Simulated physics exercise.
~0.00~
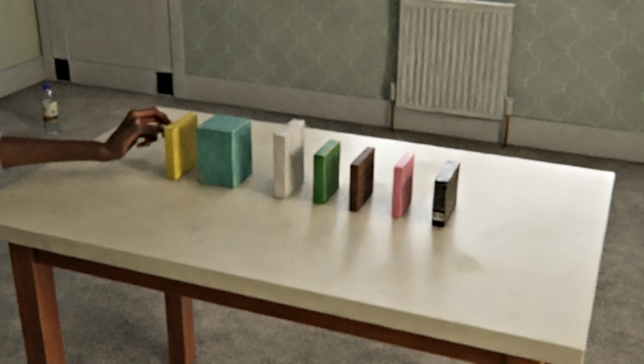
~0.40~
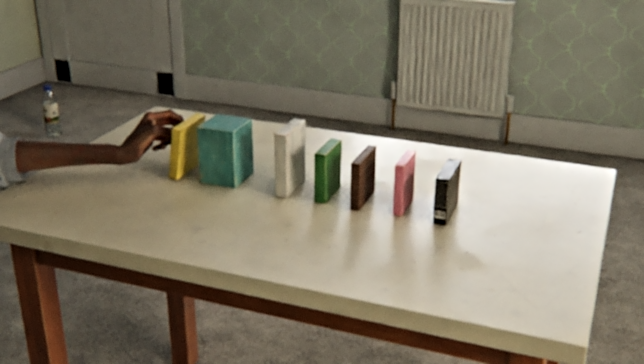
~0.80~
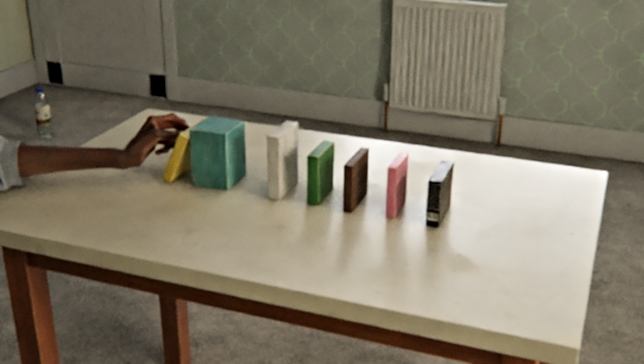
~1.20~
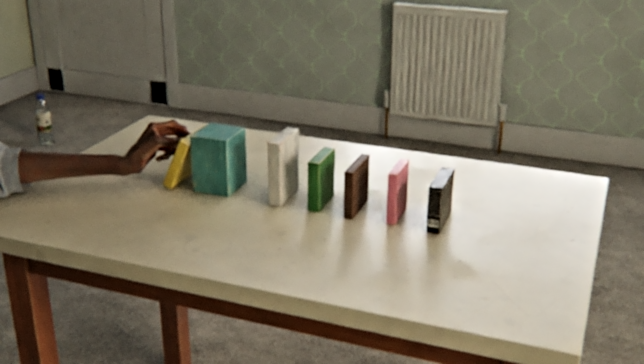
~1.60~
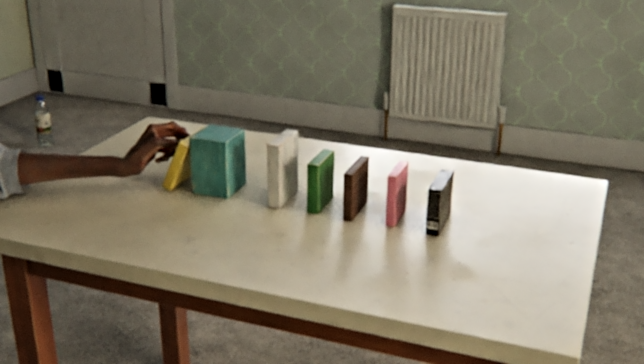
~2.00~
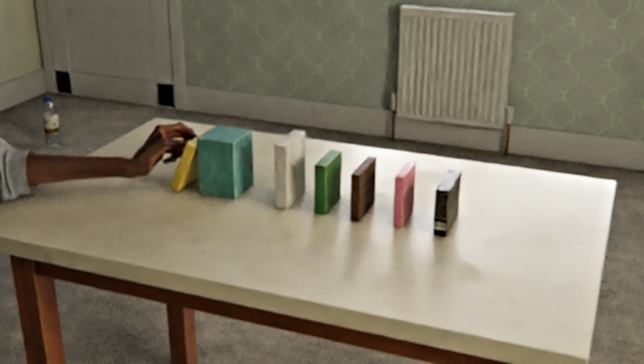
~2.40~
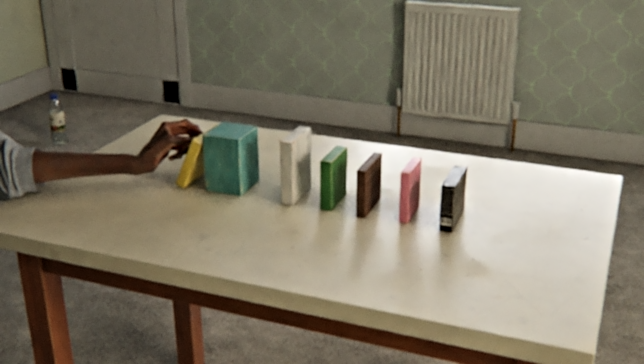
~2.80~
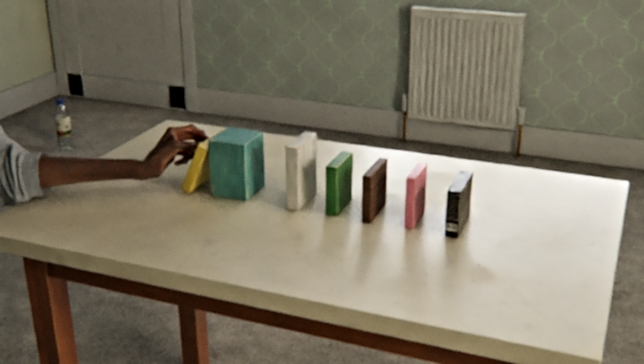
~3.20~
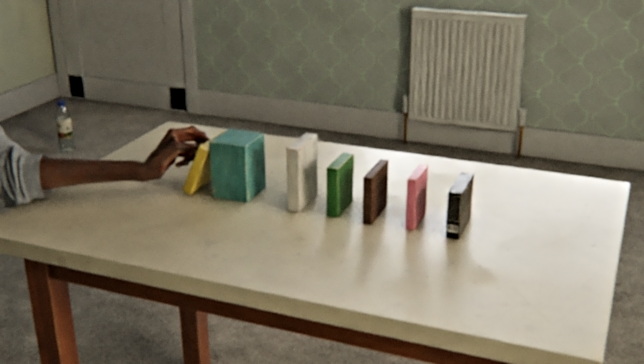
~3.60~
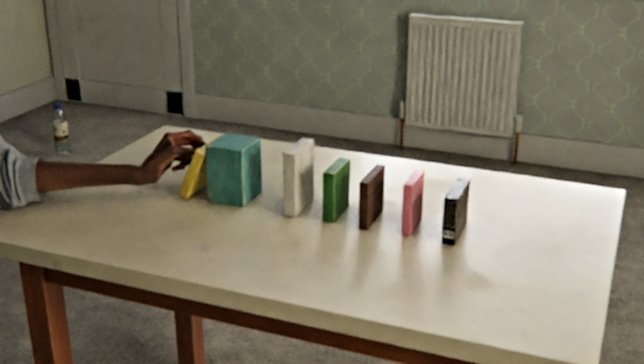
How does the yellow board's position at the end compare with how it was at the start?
At the start the yellow board stood upright, but by the end it was leaning to the right against the turquoise block.
